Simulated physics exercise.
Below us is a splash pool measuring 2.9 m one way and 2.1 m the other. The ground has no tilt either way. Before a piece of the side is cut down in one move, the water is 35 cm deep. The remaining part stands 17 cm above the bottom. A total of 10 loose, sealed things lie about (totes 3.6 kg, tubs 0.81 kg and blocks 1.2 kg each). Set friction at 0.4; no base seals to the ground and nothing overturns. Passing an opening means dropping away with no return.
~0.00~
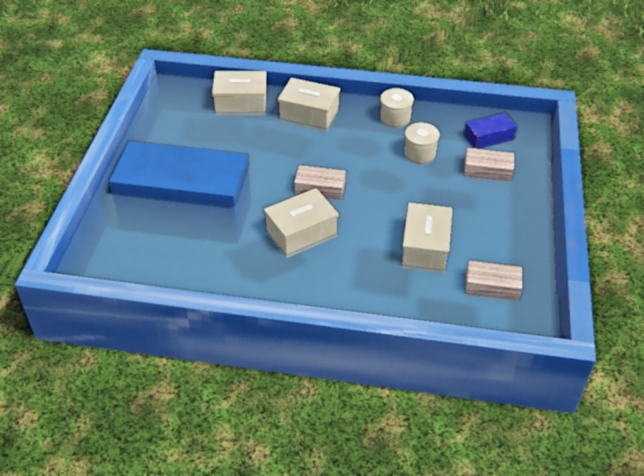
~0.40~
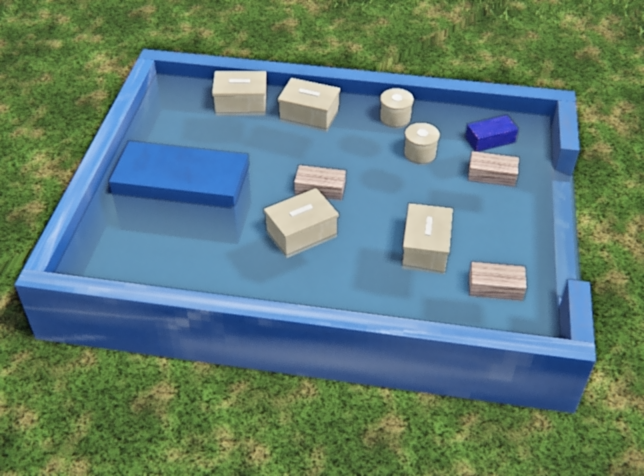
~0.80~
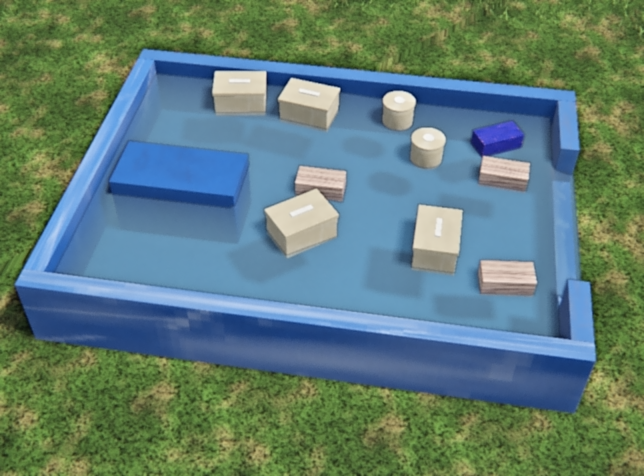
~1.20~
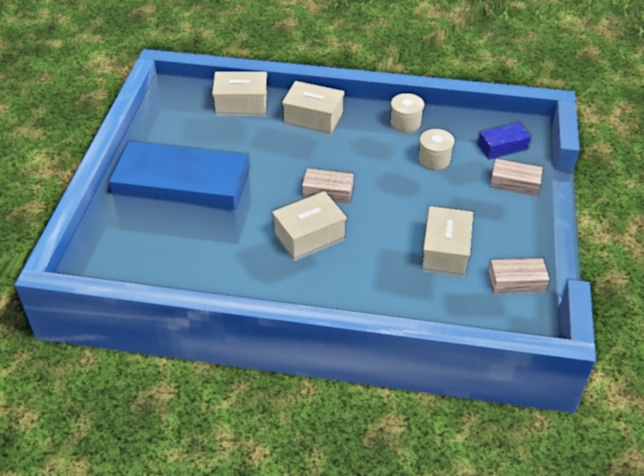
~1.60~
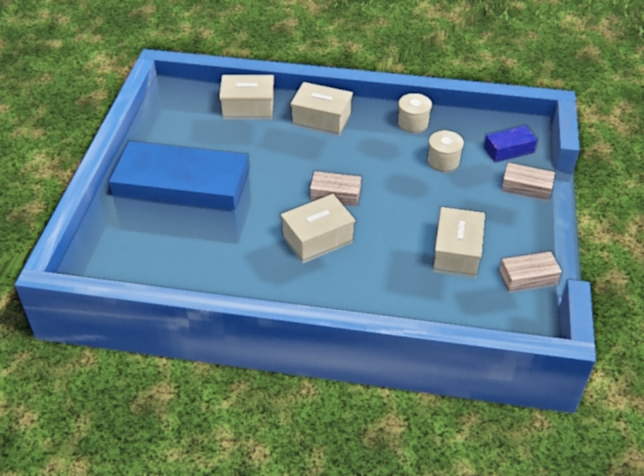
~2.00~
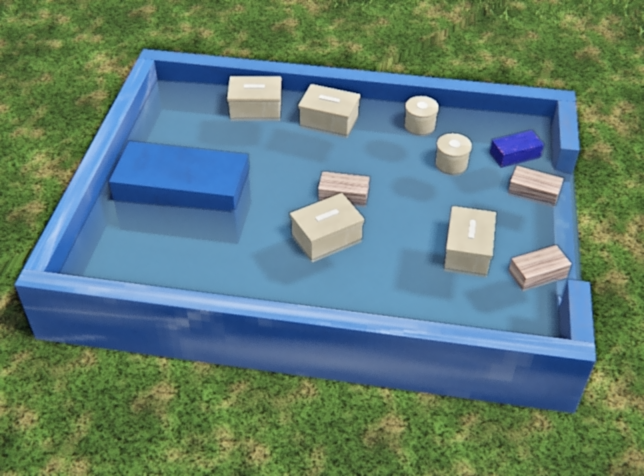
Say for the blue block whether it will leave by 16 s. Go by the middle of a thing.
Most likely it is expelled.
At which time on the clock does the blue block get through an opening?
At roughly 4.0 seconds.
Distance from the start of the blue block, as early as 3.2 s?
It is about 40 cm out of place by then.
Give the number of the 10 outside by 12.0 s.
4 in total.
After 3.2 s the blue block is near (541, 163), 0.4 m from its start, afloat; 2 of 10 are out; 8 afloat.
After 7.2 s the blue block has gone out; 4 of 10 are out; 6 afloat.
After 12.0 s the blue block has gone out; 4 of 10 are out; 6 afloat.
After 16.0 s the blue block has gone out; 4 of 10 are out; 6 afloat.
